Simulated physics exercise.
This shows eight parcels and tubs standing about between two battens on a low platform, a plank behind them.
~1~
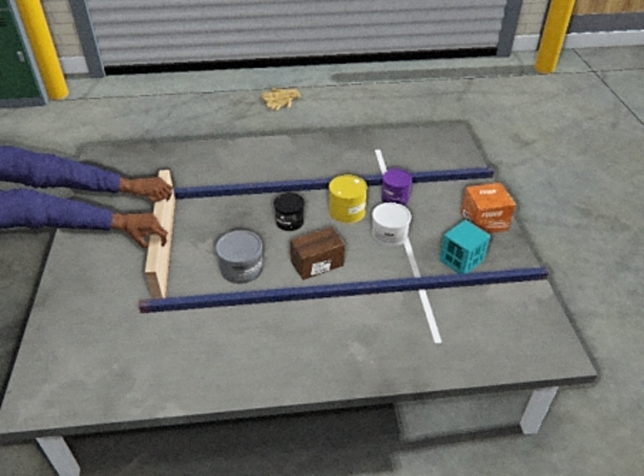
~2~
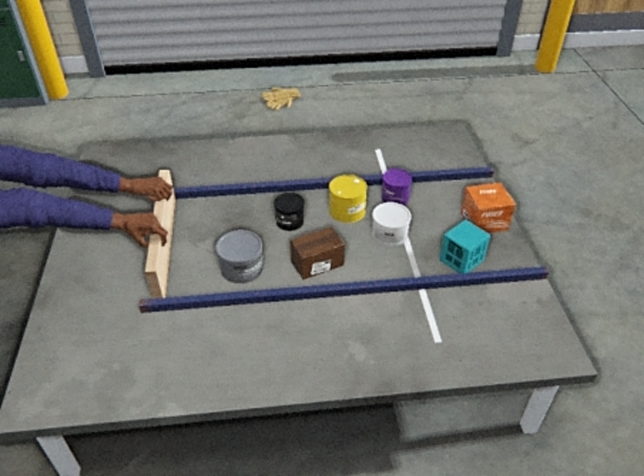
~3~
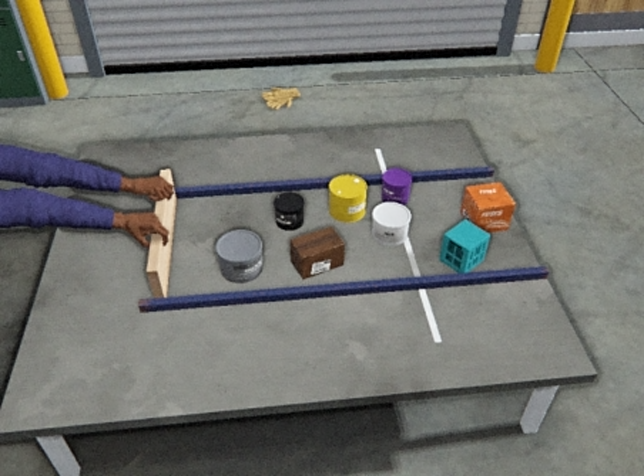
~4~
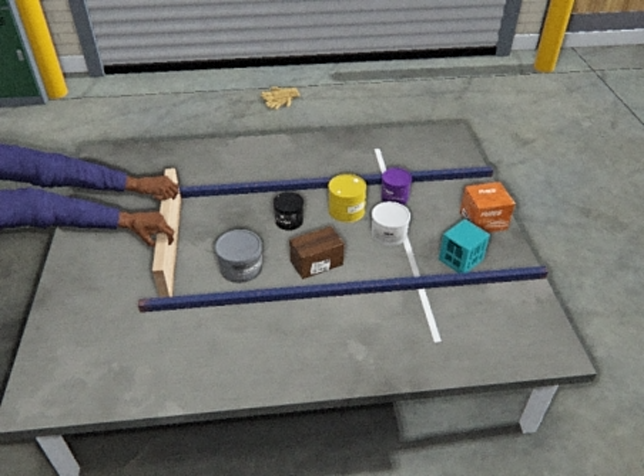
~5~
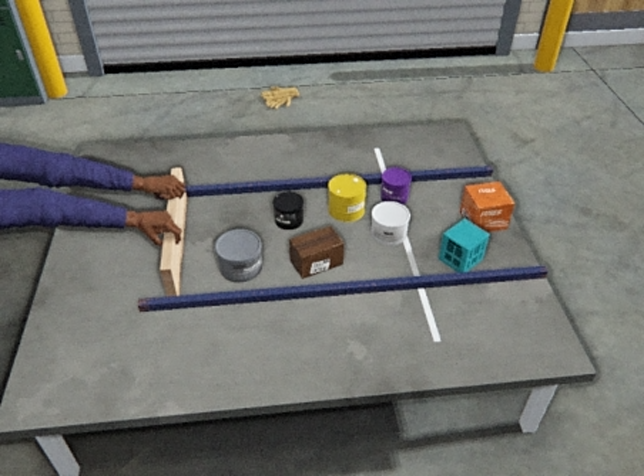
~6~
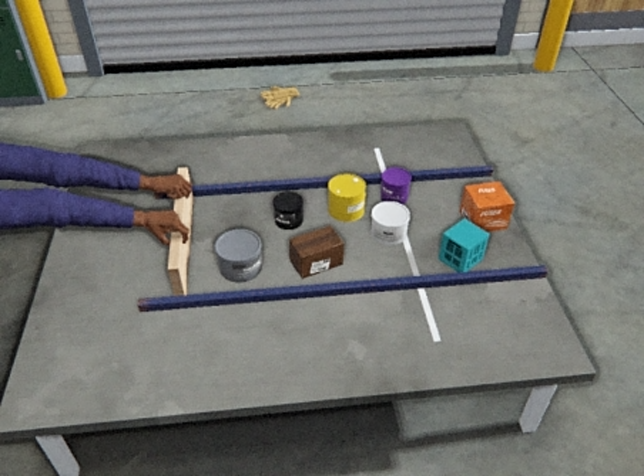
A wooden plank, held upright by two hands in purple sleeves, rests at the left end of two blue battens on a grey platform. The hands then slide it slightly to the right, toward the tubs and boxes, which stay in place around a white tape line.
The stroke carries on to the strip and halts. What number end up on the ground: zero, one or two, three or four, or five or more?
Outcome: The number that fall off is zero.
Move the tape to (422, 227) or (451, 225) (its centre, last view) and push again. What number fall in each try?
It would be 1 and 2.
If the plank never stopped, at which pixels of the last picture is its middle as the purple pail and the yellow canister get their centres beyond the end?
At (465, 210) for the purple pail; at (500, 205) for the yellow canister.
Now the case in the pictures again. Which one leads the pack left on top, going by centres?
It is the turquoise crate.
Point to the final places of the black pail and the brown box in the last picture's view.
The black pail stops around (412, 203); the brown box around (479, 250).
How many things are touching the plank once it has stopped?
In contact: 2.
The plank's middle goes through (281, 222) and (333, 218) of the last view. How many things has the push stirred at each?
At the one place 3, at the other 5.
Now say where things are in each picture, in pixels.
Orange box (487, 209); turquoise crate (464, 248); purple pail (396, 188); plank (162, 232); tape (403, 230), in the first frame.
Turquoise crate (464, 248); black pail (290, 212), in the second frame.
Purple pail (396, 188); plank (163, 232), in the third frame.
Orange box (487, 208); yellow canister (347, 198), in the fourth frame.
Turquoise crate (463, 247); white pail (390, 224), in the fifth frame.
Orange box (486, 208); turquoise crate (463, 247); purple pail (395, 187); plank (182, 229); tape (402, 229), in the sixth frame.
Soon after, none off yet; orange box at rest near (486, 208); turquoise crate at rest near (463, 247); purple pail at rest near (395, 187).
Then, none off yet; orange box at rest near (486, 208); turquoise crate at rest near (463, 247); purple pail moving near (398, 186).
At rest, the number that fall off is zero.
